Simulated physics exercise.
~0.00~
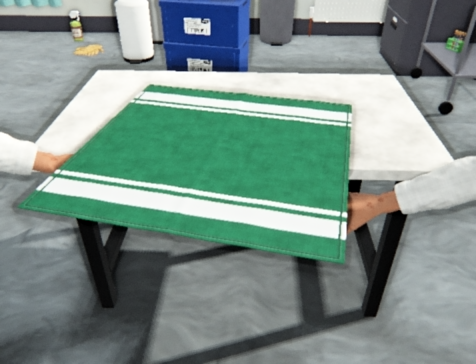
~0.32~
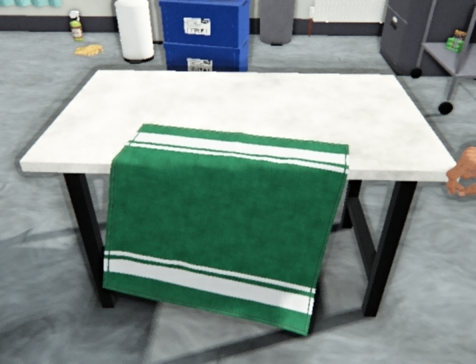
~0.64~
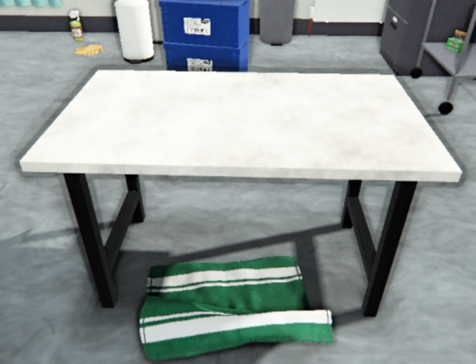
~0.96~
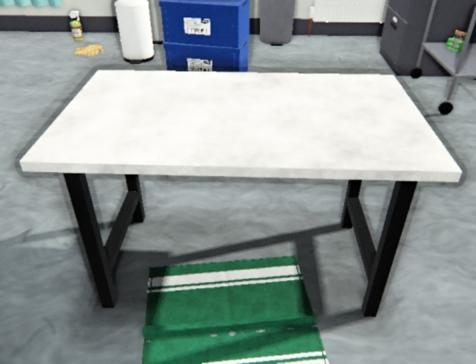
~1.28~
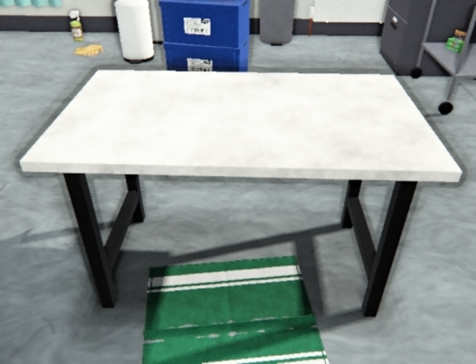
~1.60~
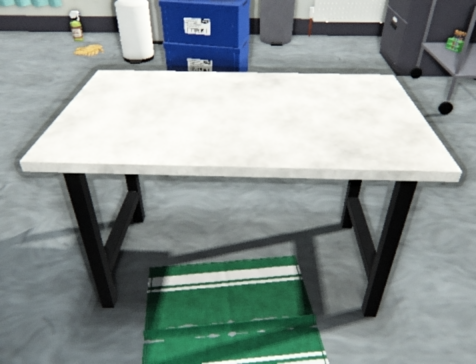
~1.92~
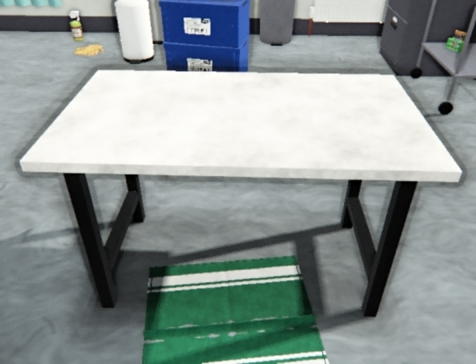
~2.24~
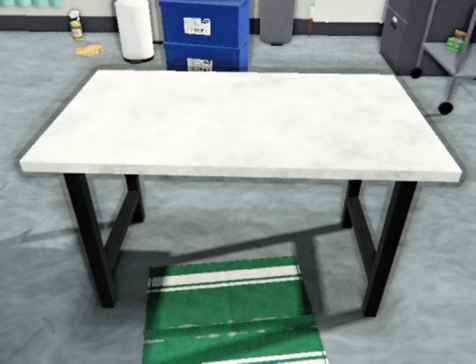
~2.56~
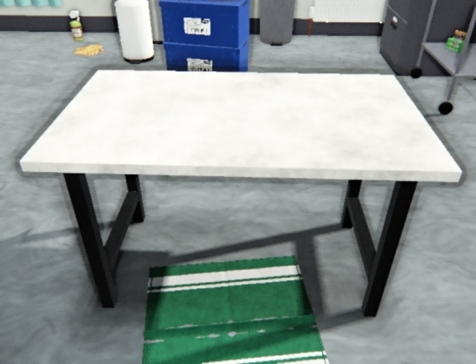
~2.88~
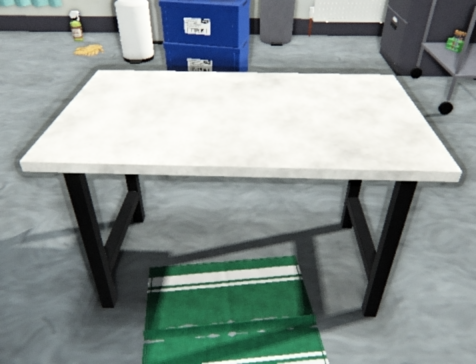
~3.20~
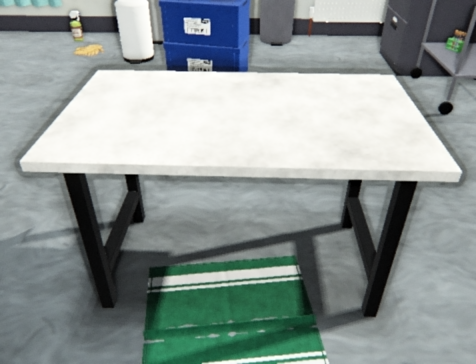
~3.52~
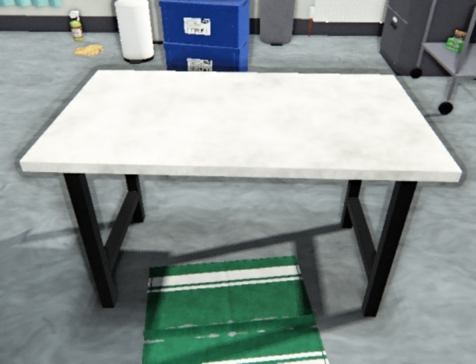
Two hands held a green tea towel with white stripes out flat over the near edge of a white-topped table and let go. It drooped over the edge, slid off the front, and ended up lying on the gray floor, leaving the tabletop bare.
